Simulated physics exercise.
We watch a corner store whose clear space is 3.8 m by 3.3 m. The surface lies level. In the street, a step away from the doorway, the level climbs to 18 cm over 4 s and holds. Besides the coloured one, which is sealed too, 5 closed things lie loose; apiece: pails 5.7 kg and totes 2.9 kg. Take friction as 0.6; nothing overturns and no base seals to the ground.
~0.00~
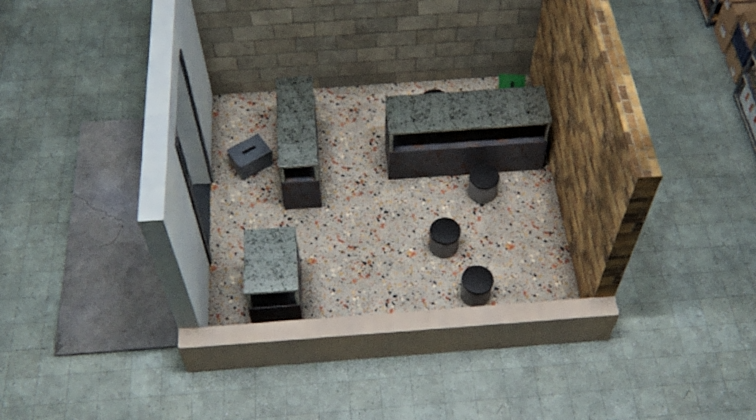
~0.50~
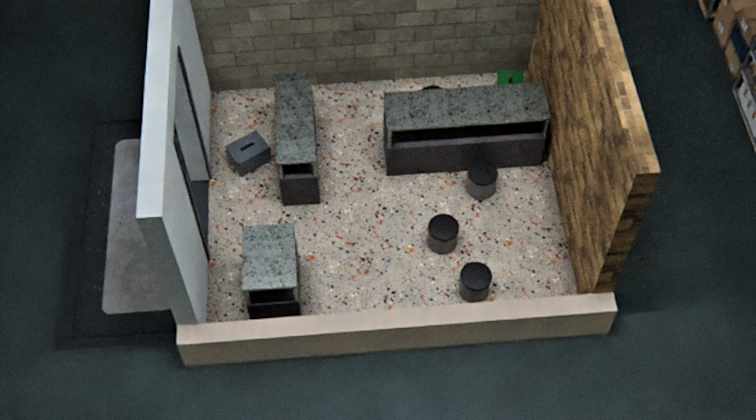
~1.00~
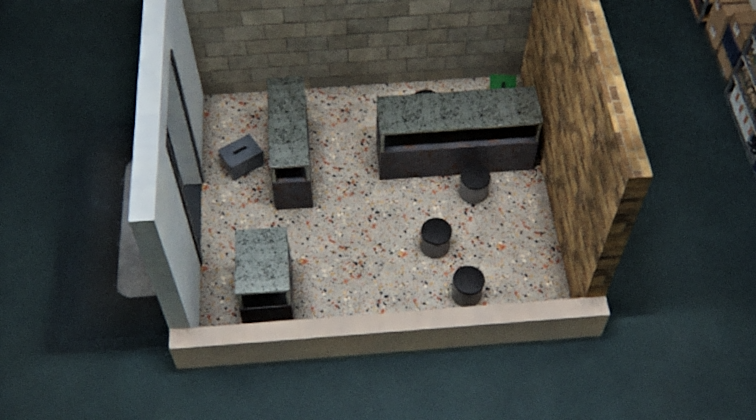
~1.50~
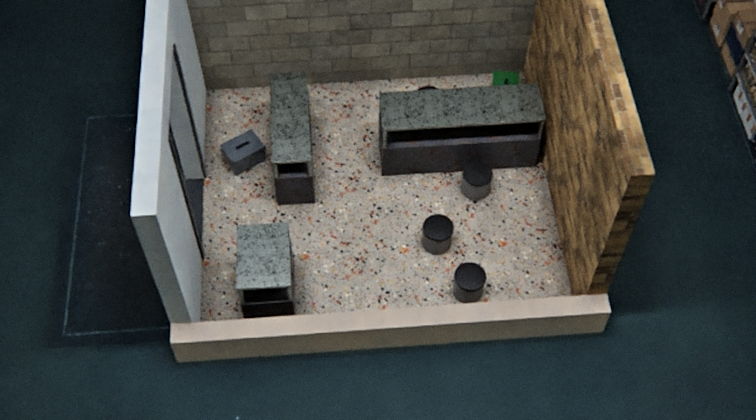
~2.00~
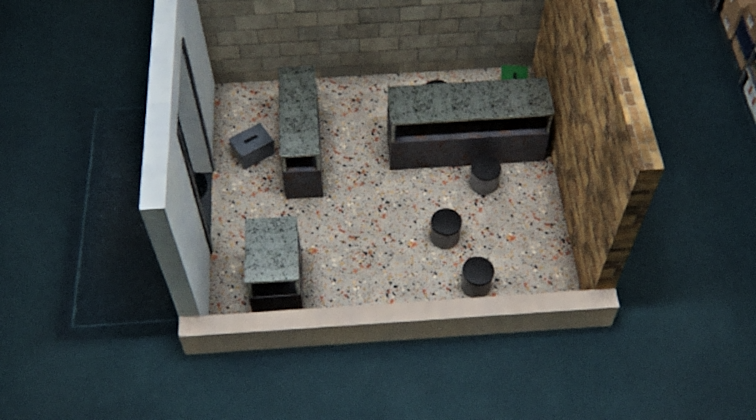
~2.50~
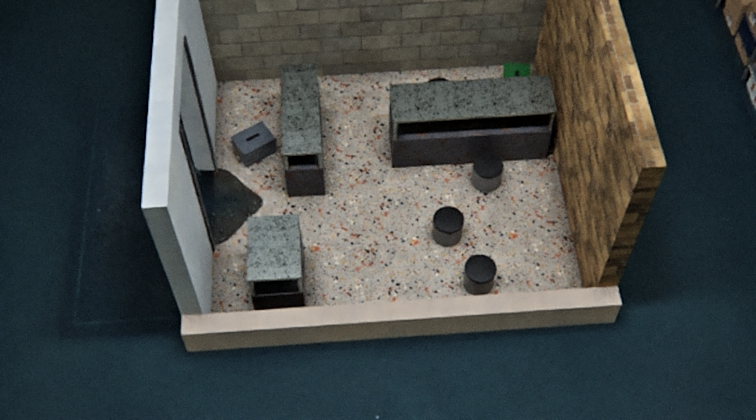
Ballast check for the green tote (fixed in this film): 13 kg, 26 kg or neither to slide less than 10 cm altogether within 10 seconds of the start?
I expect that the lower weight is enough.
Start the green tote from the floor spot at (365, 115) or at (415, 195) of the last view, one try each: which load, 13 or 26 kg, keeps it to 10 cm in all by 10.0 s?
In that order: Either load holds; the smaller is enough.
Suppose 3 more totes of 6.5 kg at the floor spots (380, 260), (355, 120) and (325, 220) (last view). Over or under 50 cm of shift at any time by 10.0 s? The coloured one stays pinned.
In that order: Past it, under, over.
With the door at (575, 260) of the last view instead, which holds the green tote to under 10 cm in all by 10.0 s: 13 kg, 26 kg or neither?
In that case the lower weight is enough.
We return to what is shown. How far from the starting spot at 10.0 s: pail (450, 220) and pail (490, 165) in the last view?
In turn: 60 cm, 20 cm.
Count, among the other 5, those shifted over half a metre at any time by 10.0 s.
2 of them.
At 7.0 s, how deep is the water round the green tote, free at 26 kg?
Roughly 0 cm.
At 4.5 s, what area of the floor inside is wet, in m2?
Roughly 4.5 m2.
After 3.5 s the green tote would be 0 cm from its start with 13 kg and 0 cm from its start with 26 kg; 0 cm of water round it then.
After 4.5 s the green tote would be 0 cm from its start with 13 kg and 0 cm from its start with 26 kg; 0 cm of water round it then.
After 7.0 s the green tote would be 0 cm from its start with 13 kg and 0 cm from its start with 26 kg; 0 cm of water round it then.
After 10.0 s the green tote would be 0 cm from its start with 13 kg and 0 cm from its start with 26 kg; 7 cm of water round it then.
